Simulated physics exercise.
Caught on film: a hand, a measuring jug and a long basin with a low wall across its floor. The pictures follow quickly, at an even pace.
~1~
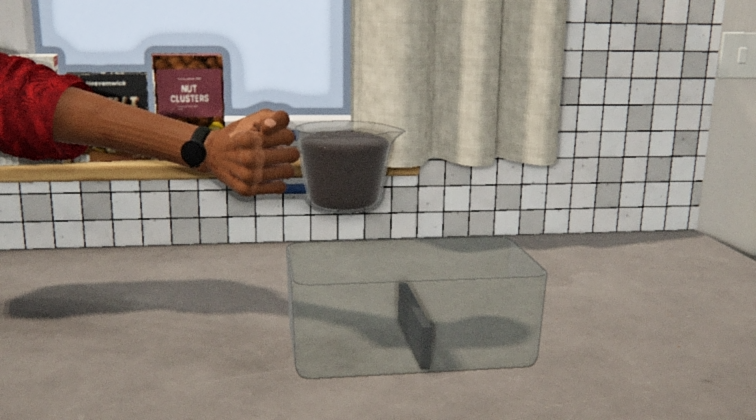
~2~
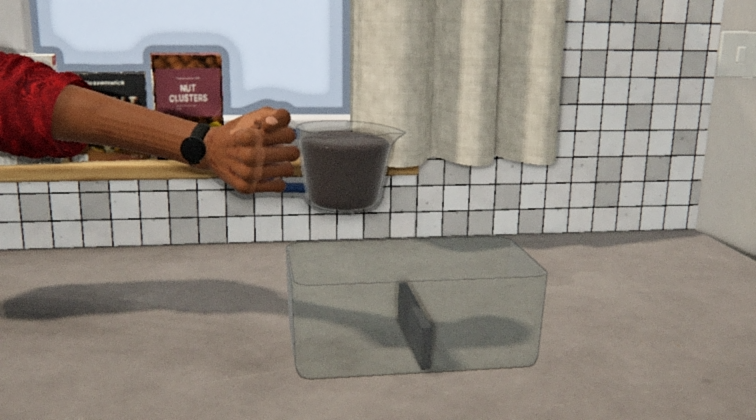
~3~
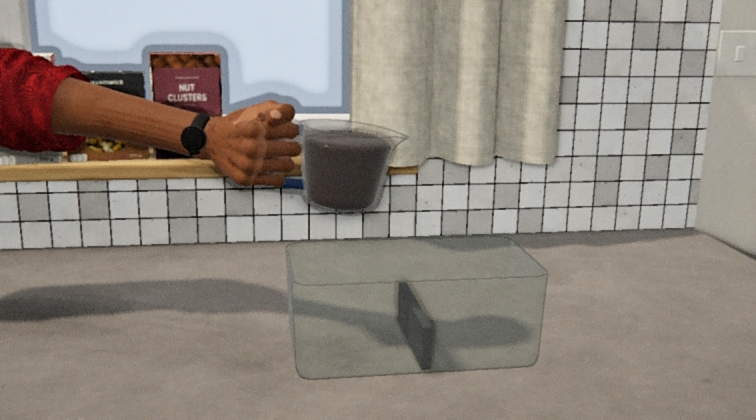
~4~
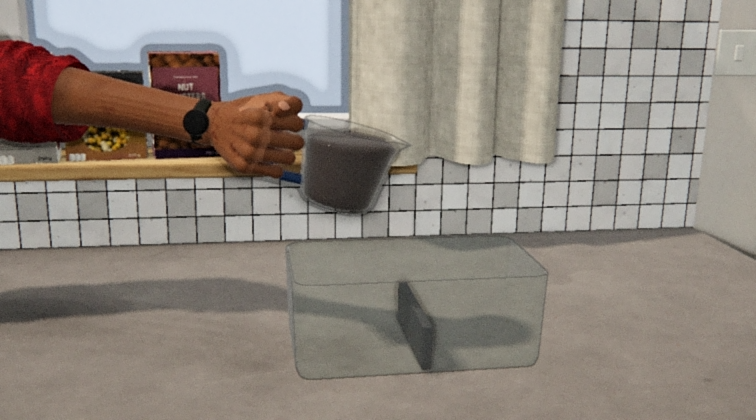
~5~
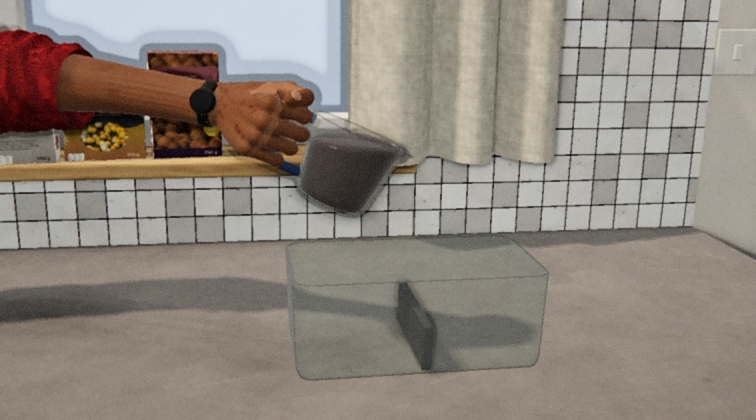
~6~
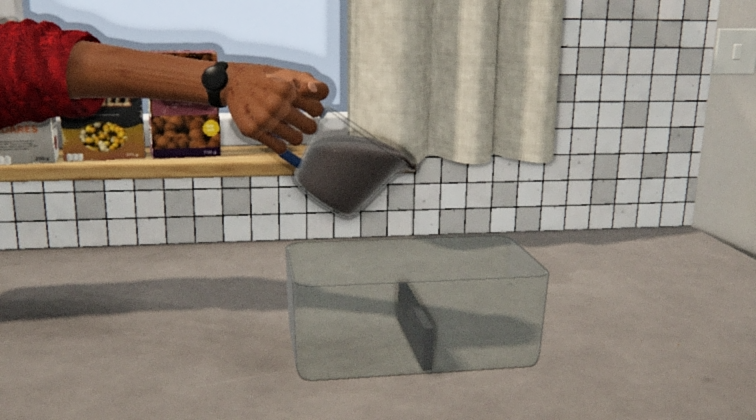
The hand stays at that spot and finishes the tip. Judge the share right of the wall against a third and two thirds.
In the end above two thirds is right of the wall.
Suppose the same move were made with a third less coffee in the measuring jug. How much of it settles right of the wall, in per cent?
About 75 per cent.
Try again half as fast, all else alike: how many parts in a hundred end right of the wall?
Close to 85 per cent.
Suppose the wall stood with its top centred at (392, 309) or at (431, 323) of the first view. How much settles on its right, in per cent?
Near 95 % and 55 %.
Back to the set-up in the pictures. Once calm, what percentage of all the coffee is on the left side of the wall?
Some 15 per cent.
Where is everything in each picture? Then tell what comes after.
It leans 0°; its right rim is at (405, 129); the coffee meets the walls at (299, 139) and (389, 139); the long basin's rim runs from (290, 264) to (528, 256); the wall's top is at (414, 305), in the first picture.
It leans 2°; its right rim is at (406, 131); the coffee meets the walls at (300, 139) and (389, 139), in the second picture.
It leans 6°; its right rim is at (409, 136); the coffee meets the walls at (303, 138) and (391, 141), in the third picture.
It leans 14°; its right rim is at (412, 144); the coffee meets the walls at (307, 136) and (395, 144), in the fourth picture.
It leans 23°; its right rim is at (414, 156); the coffee meets the walls at (309, 139) and (402, 149), in the fifth picture.
It leans 35°; its right rim is at (415, 169); the coffee meets the walls at (307, 148) and (404, 157); 2 per cent is over the edge, in the sixth picture.
A moment on, the tilt is 96° and 37 per cent is still to pour, 0 is left of the wall and 35 right of it.
Next, the tilt is 99° and 6 per cent is still to pour, 8 is left of the wall and 76 right of it.
Then the tilt is 99° and 1 per cent is still to pour, 14 is left of the wall and 82 right of it.
Later the tilt is 99° and 0 per cent is still to pour, 16 is left of the wall and 82 right of it.
At rest 16 per cent lies left of the wall, 82 right of it and 2 outside.
